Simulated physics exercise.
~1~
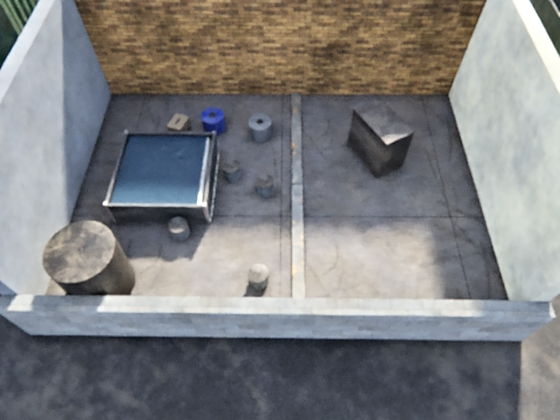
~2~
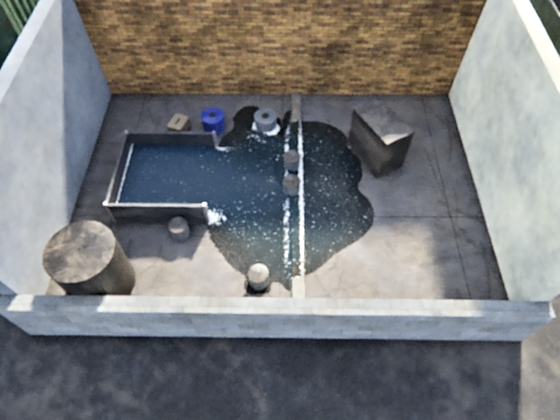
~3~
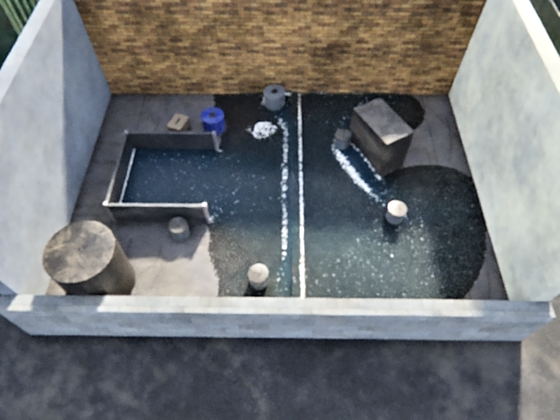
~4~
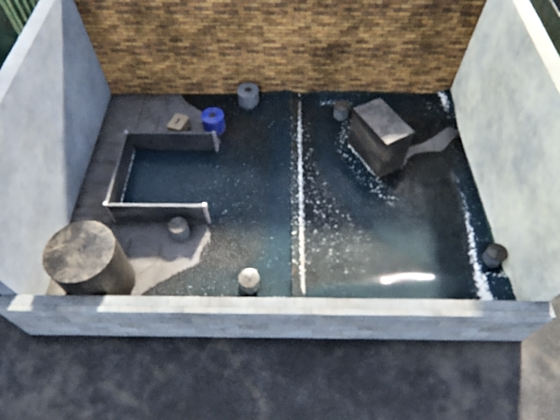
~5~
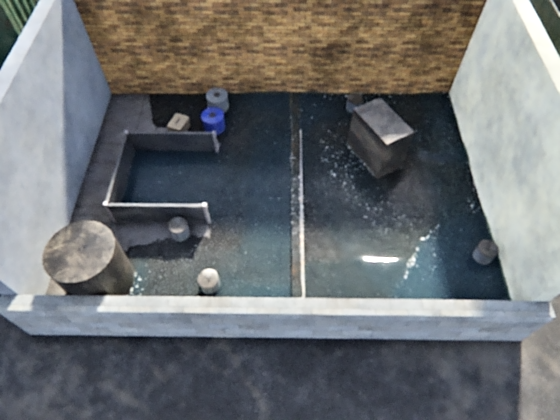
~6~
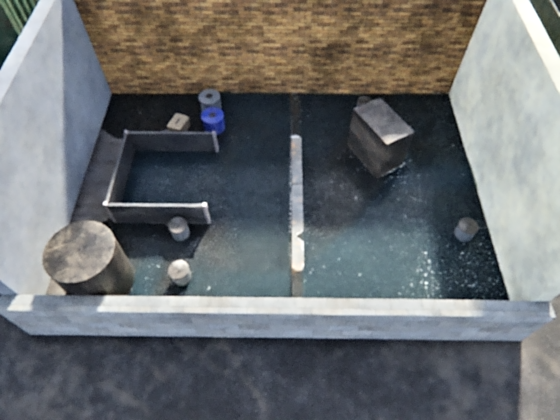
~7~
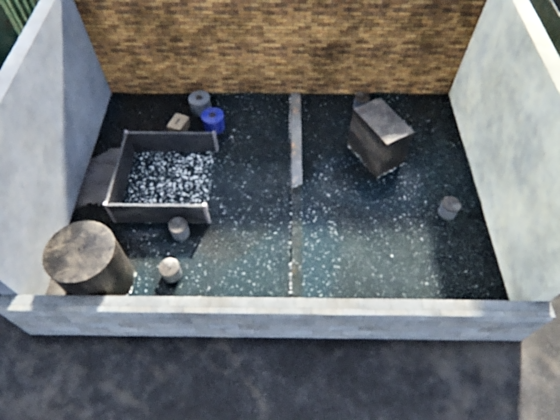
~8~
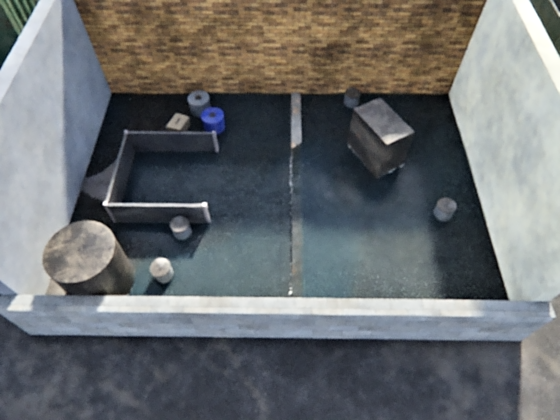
Dark water bursts from the open right side of a rectangular tank at the left of a walled concrete yard, seen from high above with a brick wall at the back. It spreads across the low kerb and around a dark box on the right, sweeping small grey containers along, one reaching the right wall. The pool then spreads back leftward, and a pale tub near the front drifts left towards a large round drum. Another grey container drifts left to settle behind the blue tub, which stays left of the kerb as the water calms over most of the floor.
